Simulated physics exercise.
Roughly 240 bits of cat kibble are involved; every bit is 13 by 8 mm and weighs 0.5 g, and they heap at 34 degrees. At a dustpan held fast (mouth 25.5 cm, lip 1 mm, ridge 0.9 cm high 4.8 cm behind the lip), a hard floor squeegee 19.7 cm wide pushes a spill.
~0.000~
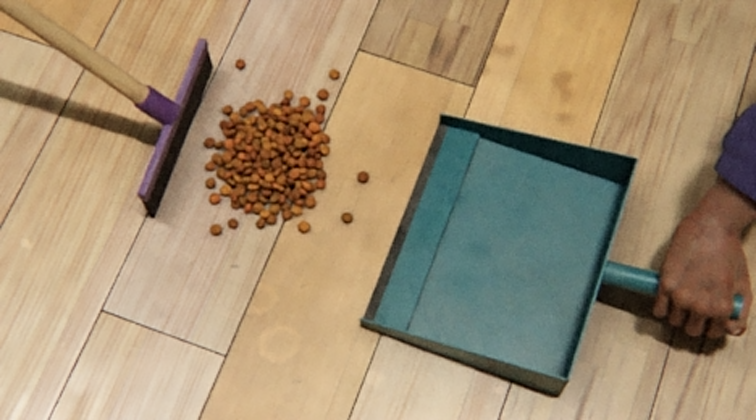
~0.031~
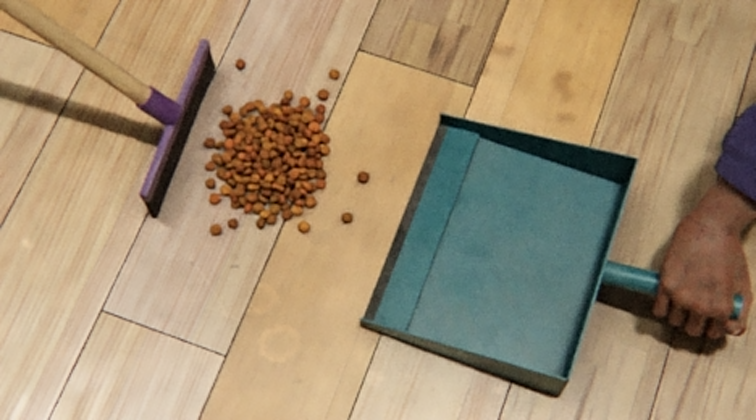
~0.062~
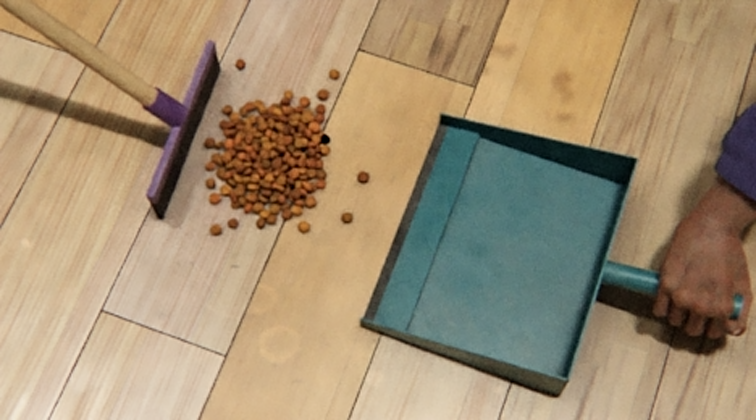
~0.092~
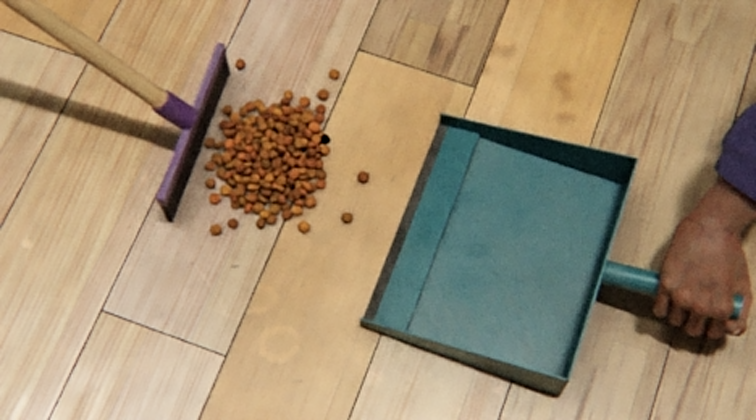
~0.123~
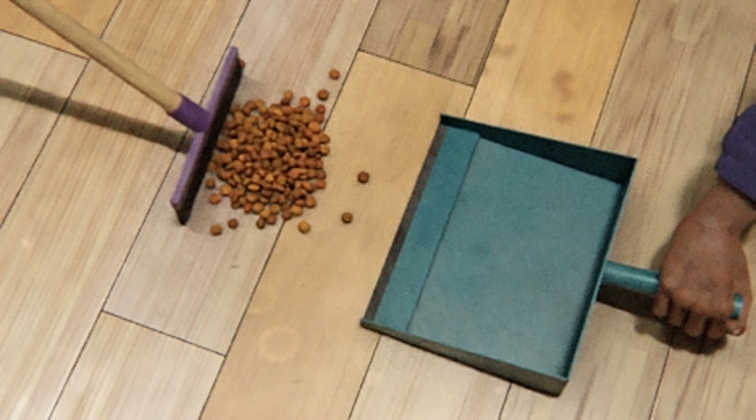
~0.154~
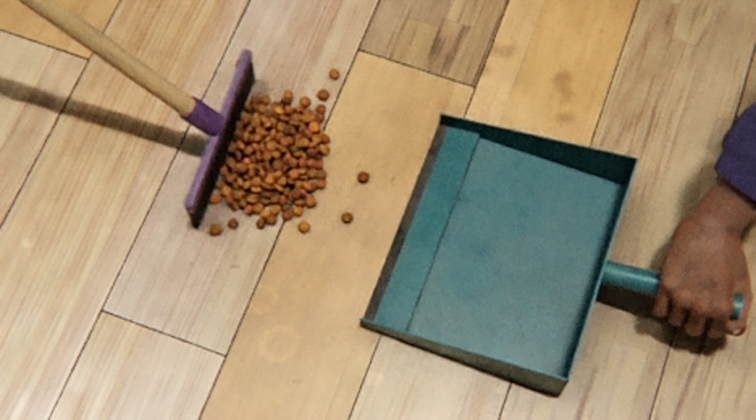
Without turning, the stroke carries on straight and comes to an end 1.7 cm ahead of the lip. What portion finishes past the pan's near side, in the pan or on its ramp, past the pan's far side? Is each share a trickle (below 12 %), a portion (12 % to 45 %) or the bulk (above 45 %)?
In the end near side: It gets a trickle; pan: It gets a huge chunk; far side: It gets a trickle.
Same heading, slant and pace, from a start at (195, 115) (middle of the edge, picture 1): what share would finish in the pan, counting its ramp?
Estimate: Near 50 %.
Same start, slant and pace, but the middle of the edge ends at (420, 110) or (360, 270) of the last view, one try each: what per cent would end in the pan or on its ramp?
About 30 % and 40 %.
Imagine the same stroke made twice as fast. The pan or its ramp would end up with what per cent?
Then roughly 70 per cent.
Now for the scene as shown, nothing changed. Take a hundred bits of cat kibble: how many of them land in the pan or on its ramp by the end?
Estimate: Close to 50 %.
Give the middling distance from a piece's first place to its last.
That distance is around 18 cm.
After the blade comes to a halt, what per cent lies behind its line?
Estimate: Near 5 %.
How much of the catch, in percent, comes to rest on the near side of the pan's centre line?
Roughly 30 per cent.
Then, at 0.35 s, middle of the blade 12 cm from the lip; 0 % over the lip, far side 0 %, near side 0 %.
After 0.48 s, middle of the blade 5 cm from the lip; 10 % over the lip, far side 5 %, near side 0 %.
After 0.74 s, middle of the blade 2 cm from the lip; 50 % over the lip, far side 5 %, near side 0 %.
At rest (1.1 s), near side 0 %, pan 50 %, far side 5 %, in front of the lip or behind the blade 40 %.
